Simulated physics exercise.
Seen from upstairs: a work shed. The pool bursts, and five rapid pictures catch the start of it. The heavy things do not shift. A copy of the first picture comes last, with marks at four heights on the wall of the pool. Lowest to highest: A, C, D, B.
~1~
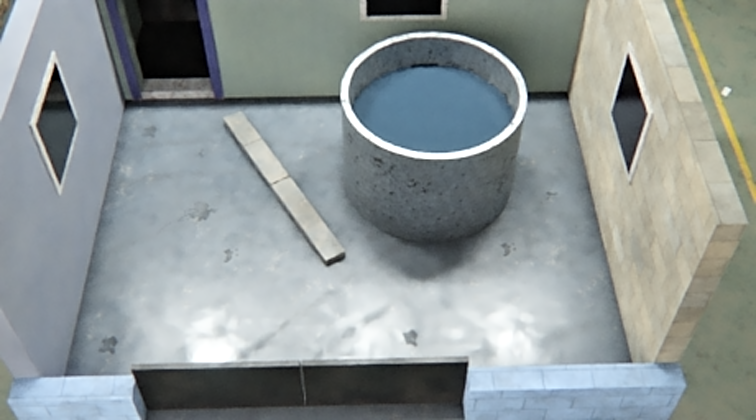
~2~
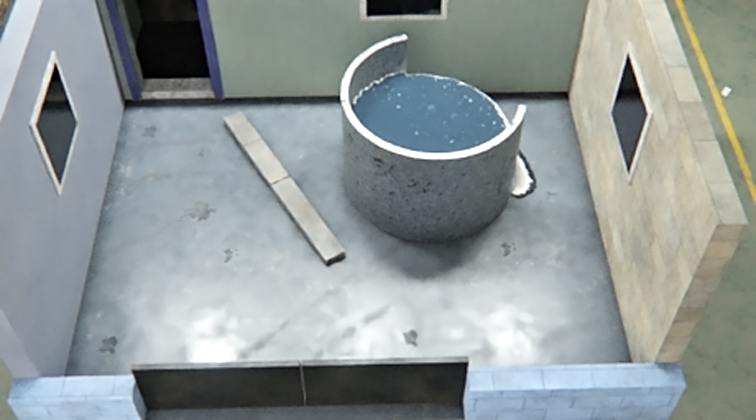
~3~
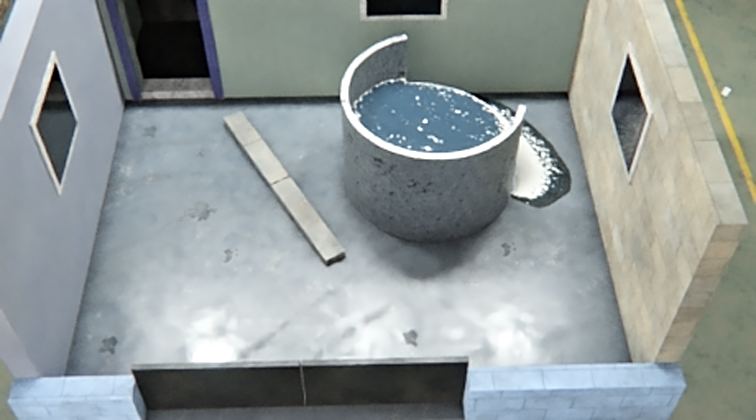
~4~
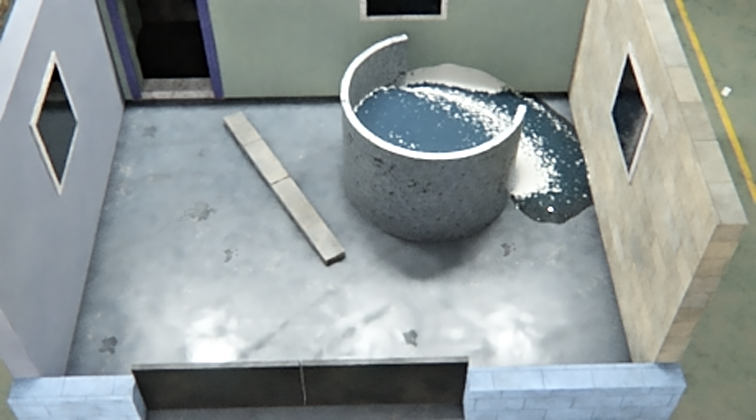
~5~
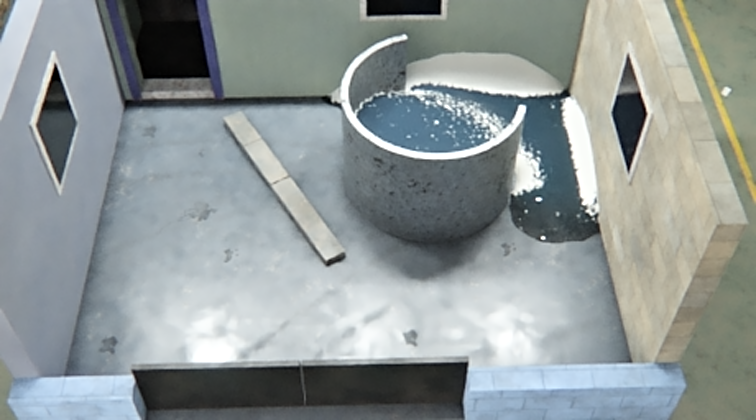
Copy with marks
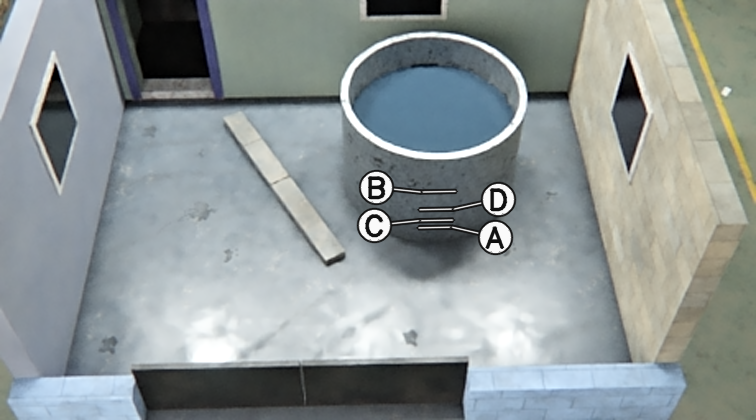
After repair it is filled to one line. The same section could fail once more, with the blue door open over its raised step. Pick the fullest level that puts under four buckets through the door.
That is level B.
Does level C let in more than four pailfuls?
No, that is safe.
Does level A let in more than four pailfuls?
No, that is safe.
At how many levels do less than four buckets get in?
All four.
In white, A at (435, 227); B at (438, 191); C at (435, 220); D at (436, 209); from the bottom up A, C, D, B.
If A is chosen, nothing gets over.
If B is chosen, a bucket or two gets in.
If C is chosen, nothing gets over.
If D is chosen, nothing gets over.
